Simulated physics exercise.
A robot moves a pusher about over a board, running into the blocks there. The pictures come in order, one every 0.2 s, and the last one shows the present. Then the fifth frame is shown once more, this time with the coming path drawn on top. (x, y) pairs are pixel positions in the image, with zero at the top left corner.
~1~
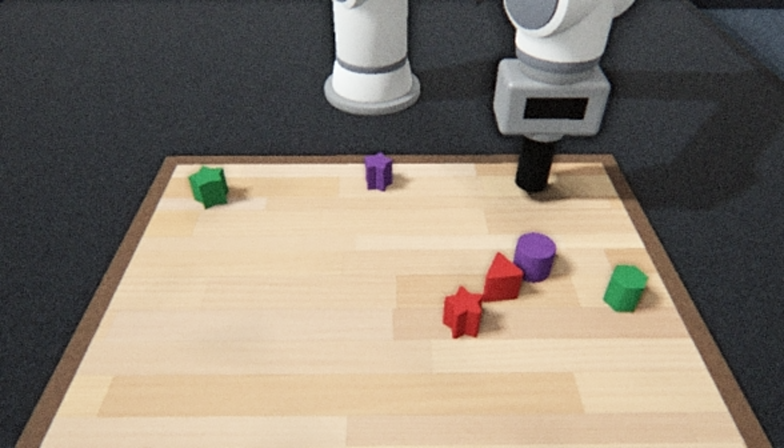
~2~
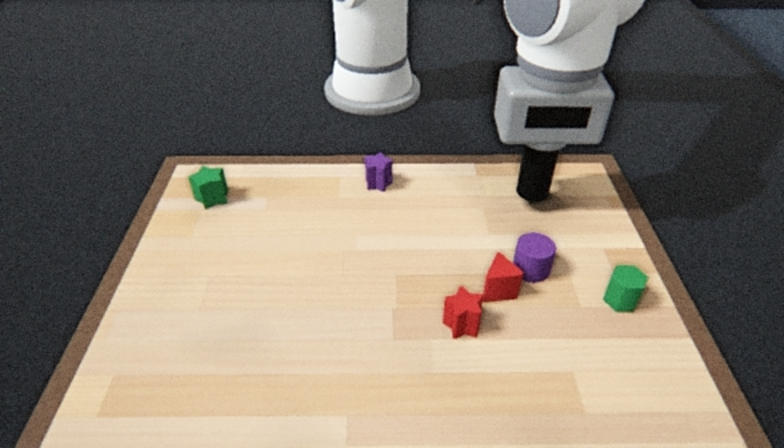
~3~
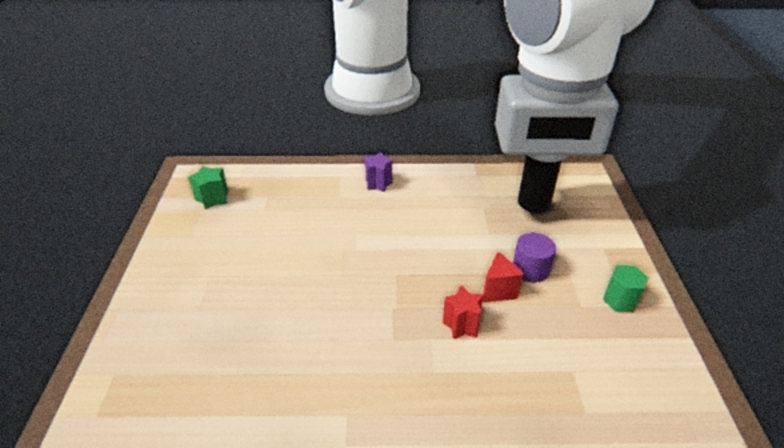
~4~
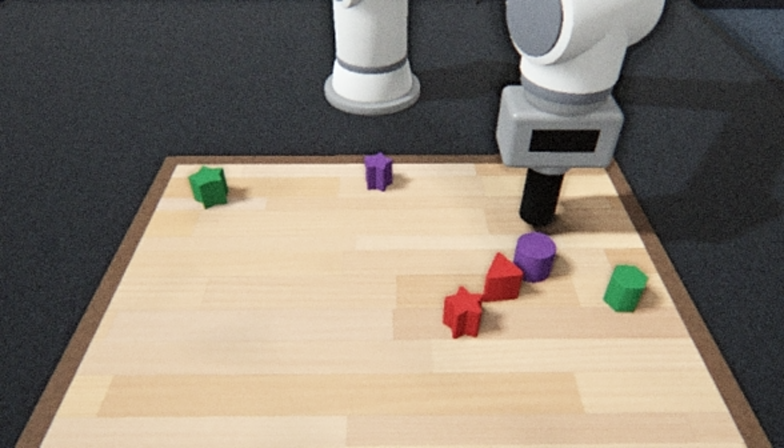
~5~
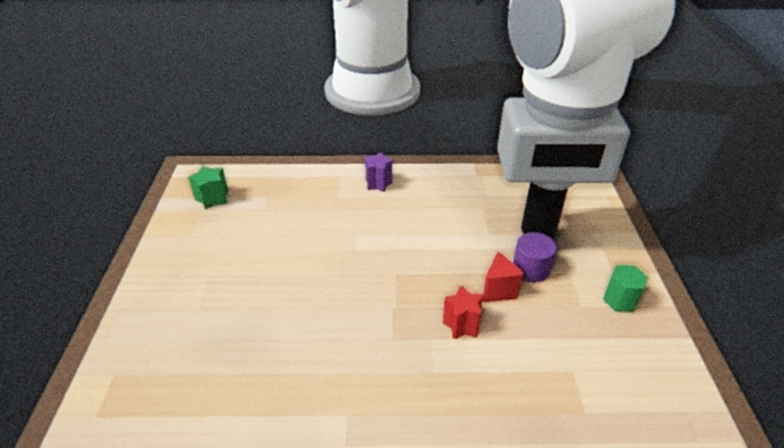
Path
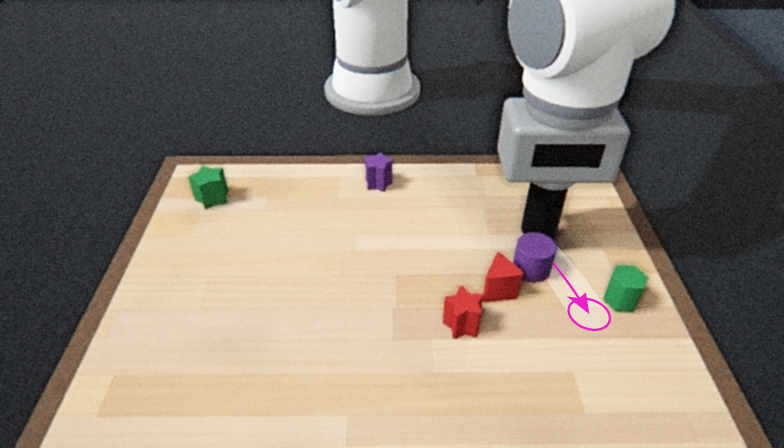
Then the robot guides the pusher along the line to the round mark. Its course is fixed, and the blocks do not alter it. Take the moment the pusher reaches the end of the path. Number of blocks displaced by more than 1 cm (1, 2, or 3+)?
One block shifts.
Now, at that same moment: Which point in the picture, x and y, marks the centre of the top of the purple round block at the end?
Answer: (544, 272).
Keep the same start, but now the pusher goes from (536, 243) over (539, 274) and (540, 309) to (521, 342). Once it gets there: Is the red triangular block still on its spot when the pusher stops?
No - that is not the case.
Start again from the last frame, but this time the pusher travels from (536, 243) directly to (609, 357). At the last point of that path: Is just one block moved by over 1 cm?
Yes
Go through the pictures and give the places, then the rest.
Tip of the pusher (531, 183), middles of tops, purple round block (537, 244), green six-sided block (631, 276), in the first frame.
Pusher (532, 192), nothing pushed, in the second frame.
Pusher (534, 203), nothing pushed, in the third frame.
Pusher (536, 216), nothing pushed, in the fourth frame.
Pusher (539, 230), purple round block (537, 244), green six-sided block (631, 276), in the fifth frame.
The line goes from (536, 243) over (563, 276) to (589, 314).
On the path given first. One third of the way, pusher (558, 252); purple round block (540, 260).
Two thirds of the way, pusher (576, 276); purple round block (544, 272).
At the end, pusher (594, 301); purple round block (544, 272); green six-sided block unmoved.
